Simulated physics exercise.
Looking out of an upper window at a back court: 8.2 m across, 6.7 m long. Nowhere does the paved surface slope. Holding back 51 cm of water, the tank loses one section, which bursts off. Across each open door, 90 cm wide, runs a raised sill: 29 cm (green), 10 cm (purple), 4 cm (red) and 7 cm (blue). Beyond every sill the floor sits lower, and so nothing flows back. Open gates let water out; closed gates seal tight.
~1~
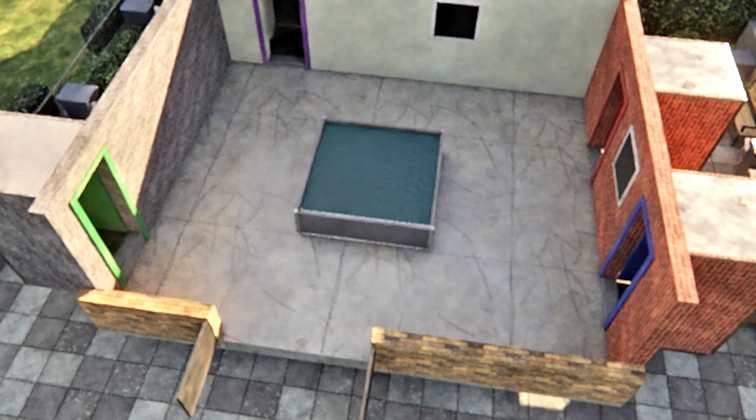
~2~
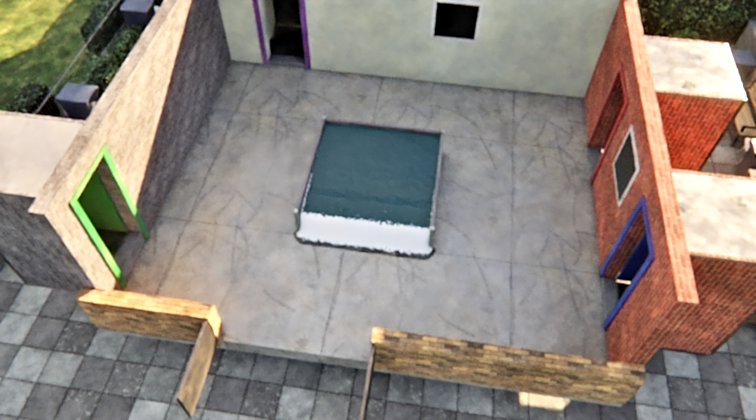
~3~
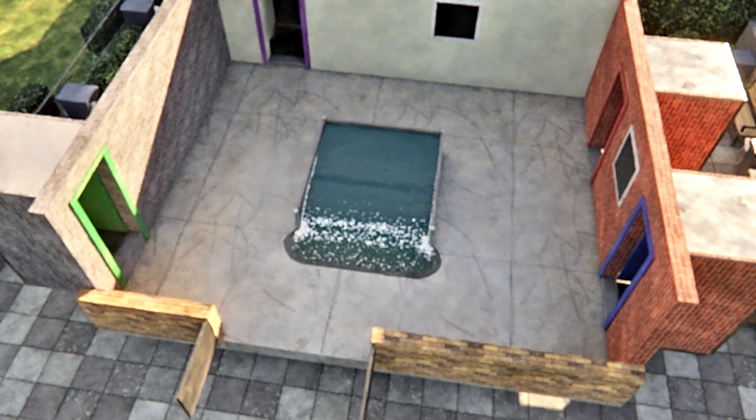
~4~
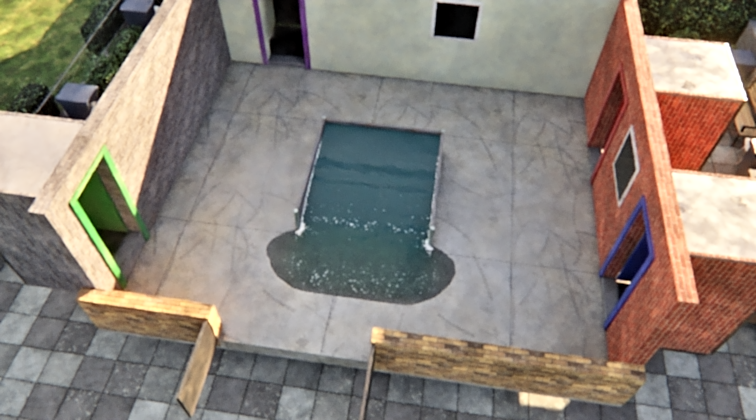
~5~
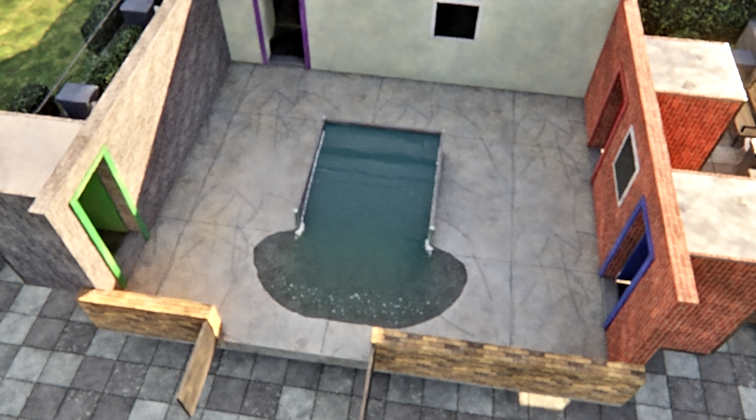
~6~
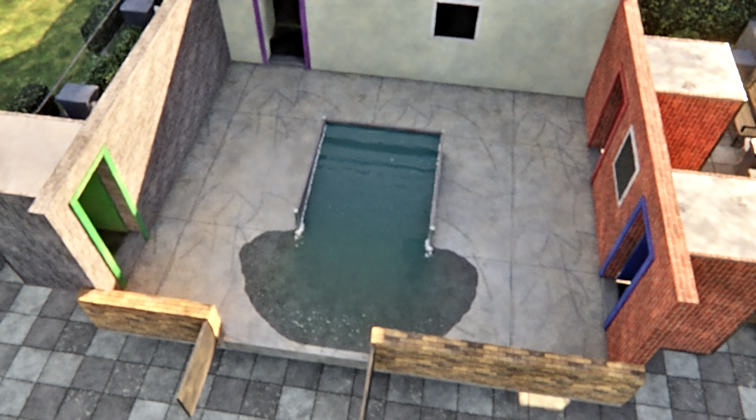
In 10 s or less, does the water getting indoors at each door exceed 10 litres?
Green door: Does not exceed it; purple door: Does not exceed it; red door: Does not exceed it; blue door: Exceeds it.
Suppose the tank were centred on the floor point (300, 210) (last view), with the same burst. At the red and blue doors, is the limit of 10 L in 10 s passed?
Red door held, blue door held.
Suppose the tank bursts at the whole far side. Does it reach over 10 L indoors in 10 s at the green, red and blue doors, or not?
In that case, green door: Less than that, red door: More than that, blue door: Less than that.
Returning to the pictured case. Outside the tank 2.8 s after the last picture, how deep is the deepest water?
Some 24 cm deep.
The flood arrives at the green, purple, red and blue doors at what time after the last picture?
Arrival: Green 2.2 s, purple not in the 10 s, red 4.0 s, blue 2.2 s.
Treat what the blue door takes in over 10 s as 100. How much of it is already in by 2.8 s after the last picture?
I'd say close to 5 percent.
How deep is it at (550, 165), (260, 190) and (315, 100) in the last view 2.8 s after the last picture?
Roughly 0, 0, 0 cm.
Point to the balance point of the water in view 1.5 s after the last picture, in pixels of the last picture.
Balance point at about (375, 242).
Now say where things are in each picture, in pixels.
Still water, 51 cm deep, in the tank at (374, 172), in the first frame.
Water pours out at (364, 233) and has run 1.2 m, to (429, 253); typically 4 cm deep outside, 51 cm at the tank's back, in the second frame.
The front is at (435, 265), 1.4 m from the gap at (364, 234); 1.4 m2 of floor is under water; 51 cm left at the back of the tank, in the third frame.
The front is at (443, 280), 1.7 m from the gap at (364, 234); 3.0 m2 of floor is under water; 51 cm left at the back of the tank, in the fourth frame.
The front is at (441, 304), 1.9 m from the gap at (364, 234); 4.5 m2 of floor is under water; 51 cm left at the back of the tank, in the fifth frame.
Water pours out at (364, 234) and has run 2.3 m, to a hidden place; typically 6 cm deep outside, 50 cm at the tank's back, in the sixth frame.
Then, 0.7 s after the last picture water covers 20 % of the floor and is deepest (28 cm) near (380, 349); green door not reached, purple door not reached, red door not reached, blue door not reached.
Then, 1.5 s after the last picture water covers 20 % of the floor and is deepest (30 cm) near (393, 340); green door not reached, purple door not reached, red door not reached, blue door not reached.
Then, 2.8 s after the last picture water covers 30 % of the floor and is deepest (24 cm) near (597, 380); green door 7 cm at the sill, 0 L in, purple door not reached, red door not reached, blue door 12 cm at the sill, 1 L in.
Then, 5.3 s after the last picture water covers 50 % of the floor and is deepest (11 cm) near (574, 377); green door 5 cm at the sill, 0 L in, purple door not reached, red door 3 cm at the sill, 0 L in, blue door 9 cm at the sill, 27 L in.
Then, 9.3 s after the last picture water covers 70 % of the floor and is deepest (6 cm) near (534, 120); green door 3 cm at the sill, 0 L in, purple door not reached, red door 2 cm at the sill, 0 L in, blue door 4 cm at the sill, 30 L in.
